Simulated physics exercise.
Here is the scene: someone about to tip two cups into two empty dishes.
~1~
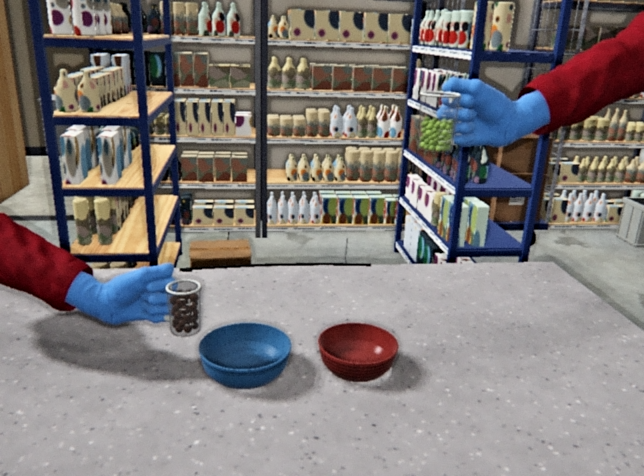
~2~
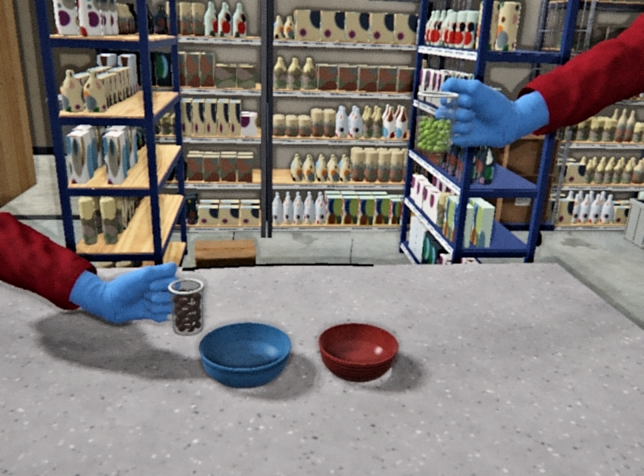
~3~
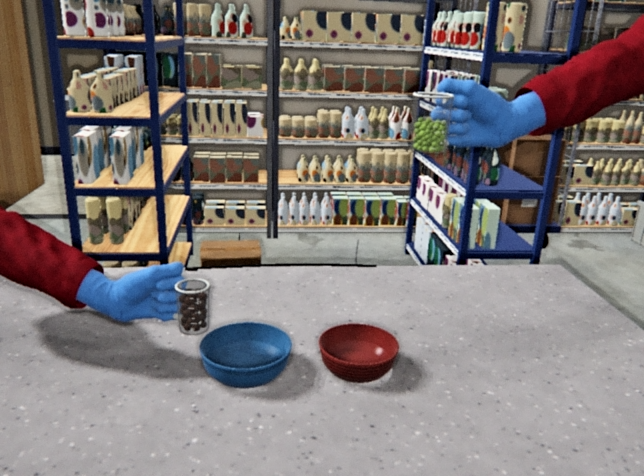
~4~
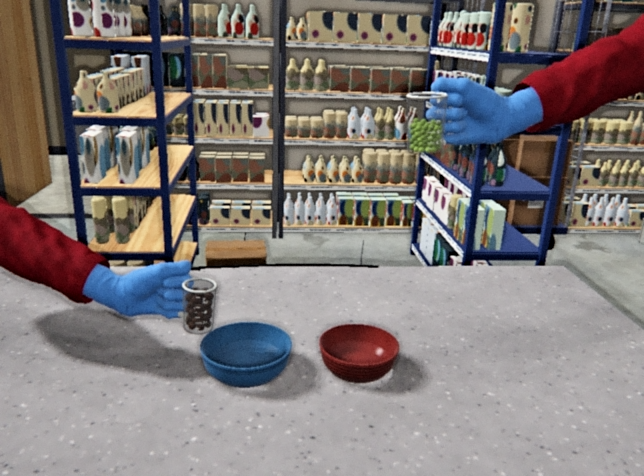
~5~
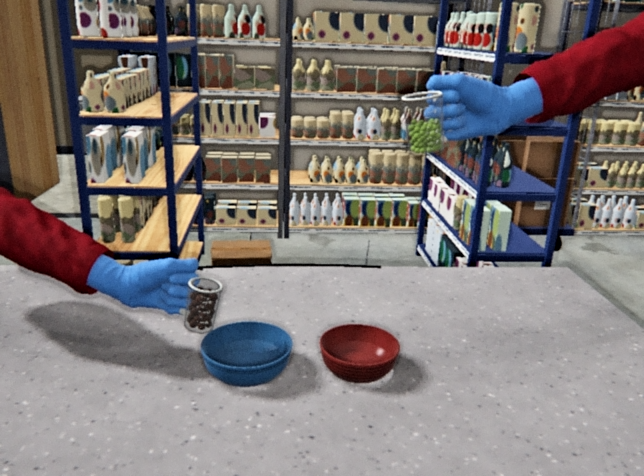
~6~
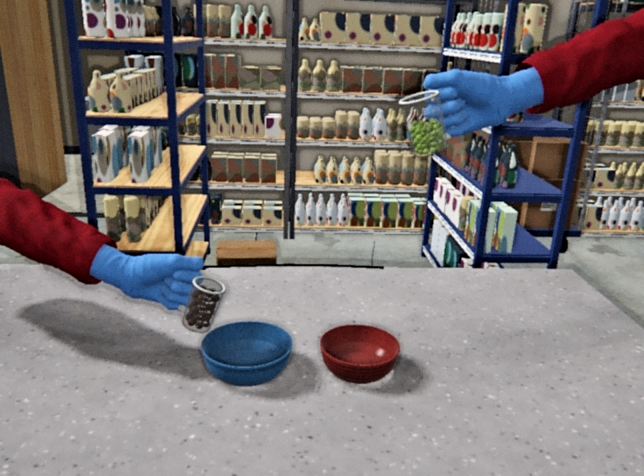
Two blue-gloved hands in red sleeves, the left holding a clear cup of dark brown balls low beside a blue bowl, the right holding a cup of green peas high up, drift slightly inward and then gradually tilt their cups. A red bowl sits right of the blue one, both empty on a speckled grey counter. Seen from slightly above, the stocked storeroom shelves behind shift rightward as the camera moves slightly.
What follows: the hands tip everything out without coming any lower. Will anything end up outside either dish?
My prediction: On the left the dish: Most likely nothing gets out of it; right: Most likely some of it gets out.
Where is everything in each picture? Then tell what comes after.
The first frame shows left dish at (246, 373), empty; left cup at (185, 308), holding chocolate balls, just above its dish; right dish at (366, 366), empty; right cup at (437, 123), holding dried peas, high above its dish.
The second frame shows left cup at (187, 308), upright; right cup at (435, 123), upright.
The third frame shows left cup at (193, 307), upright; right cup at (431, 123), upright.
The fourth frame shows left cup at (199, 306), tipped 4°; right cup at (426, 124), tipped 4°.
The fifth frame shows left cup at (202, 306), tipped 11°; right cup at (424, 124), tipped 11°.
The sixth frame shows left dish at (245, 370); left cup at (203, 305), tipped 18°; right dish at (365, 368); right cup at (425, 125), tipped 18°.
Then, 0.58 s past the last view, left, all still in the cup; right, all still in the cup.
Then, 1.09 s past the last view, left, most still in the cup, a small part in the dish, a small part in the air; right, nearly all still in the cup, a small part in the air.
Then, 1.52 s past the last view, left, all in the dish; right, about two thirds in the dish, a stray few outside the dish, about a third in the air.
Finally, left, all in the dish, none outside the dish; right, most in the dish, a small part outside the dish.
